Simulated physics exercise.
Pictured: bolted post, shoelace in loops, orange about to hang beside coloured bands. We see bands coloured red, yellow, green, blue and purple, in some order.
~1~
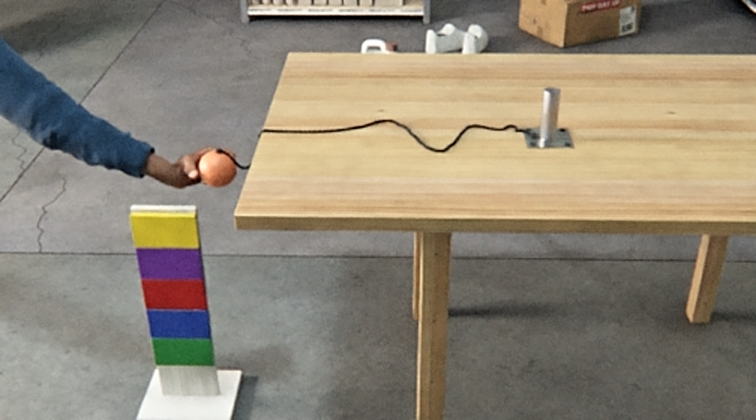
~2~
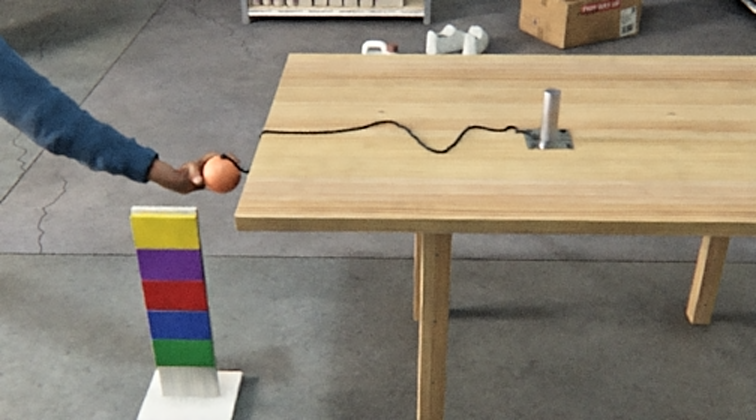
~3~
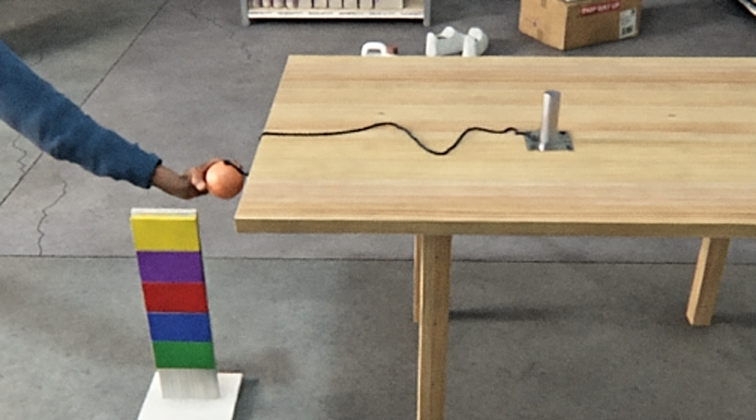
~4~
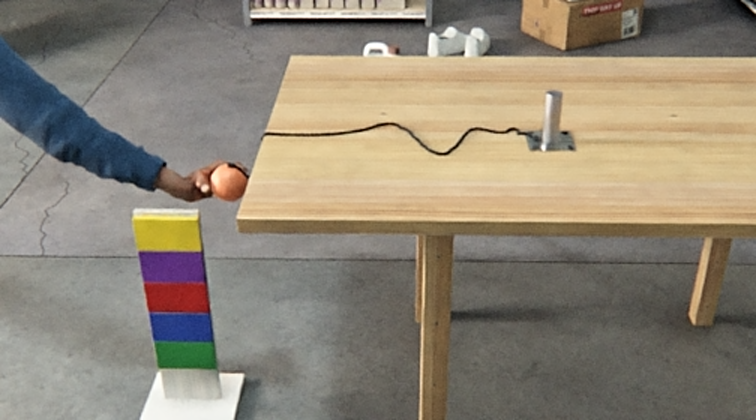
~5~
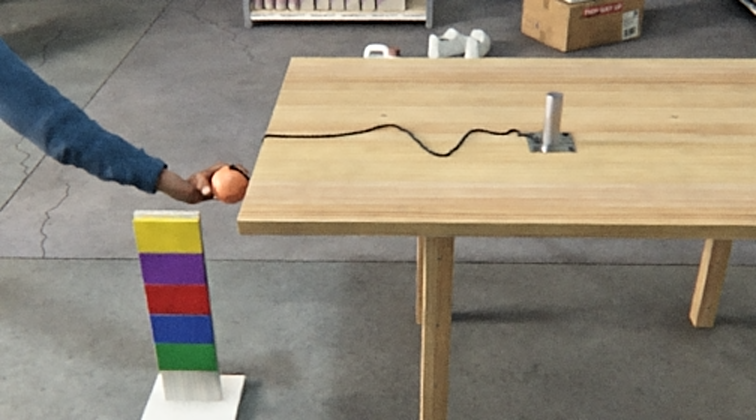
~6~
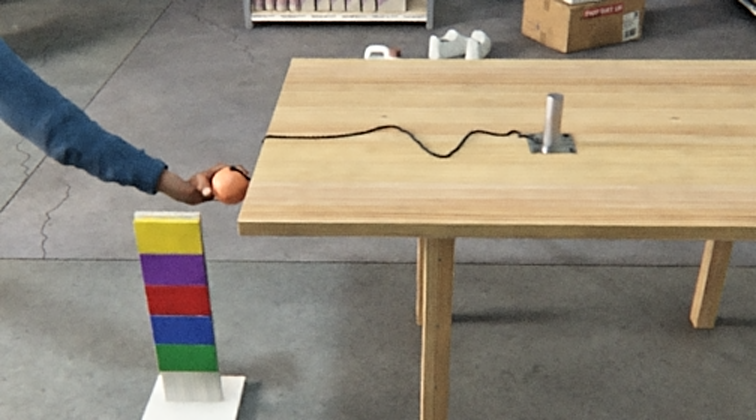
An orange ball, held in a hand at the left edge of a wooden table, moved slightly right and down above the coloured bands, then stayed nearly still, its dark cord lying loosely across the tabletop.
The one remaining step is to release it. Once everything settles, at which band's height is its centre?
Its centre settles level with the red band.
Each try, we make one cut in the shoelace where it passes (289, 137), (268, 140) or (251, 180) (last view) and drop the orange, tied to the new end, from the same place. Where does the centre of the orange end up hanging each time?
Try 1: About (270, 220). Try 2: About (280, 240). Try 3: About (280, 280).
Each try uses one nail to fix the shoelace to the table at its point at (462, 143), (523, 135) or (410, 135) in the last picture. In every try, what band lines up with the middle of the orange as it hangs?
Note: Try 1 purple; try 2 red; try 3 yellow.
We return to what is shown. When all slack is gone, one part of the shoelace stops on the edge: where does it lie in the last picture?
Roughly (363, 133).
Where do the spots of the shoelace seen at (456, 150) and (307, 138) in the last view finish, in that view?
(406, 137) and (270, 187), roughly.
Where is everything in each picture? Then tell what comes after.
Orange (218, 169); yellow (165, 232); purple (169, 265); red (174, 295); blue (178, 325); green (183, 353), in the first picture.
Orange (222, 175); shoelace through (507, 128) (456, 143) (410, 132) (348, 130) (267, 133), in the second picture.
Orange (225, 180), in the third picture.
Orange (230, 183); shoelace through (509, 130) (458, 145) (412, 134) (349, 132) (269, 135), in the fourth picture.
Orange (231, 185), in the fifth picture.
Orange (231, 186); shoelace through (510, 132) (459, 147) (413, 137) (351, 135) (270, 138), in the sixth picture.
A little later, orange near (292, 301); level with red.
Next, orange near (276, 297); level with red.
When it is over, orange near (279, 301); level with red. Its centre hangs level with the red band.
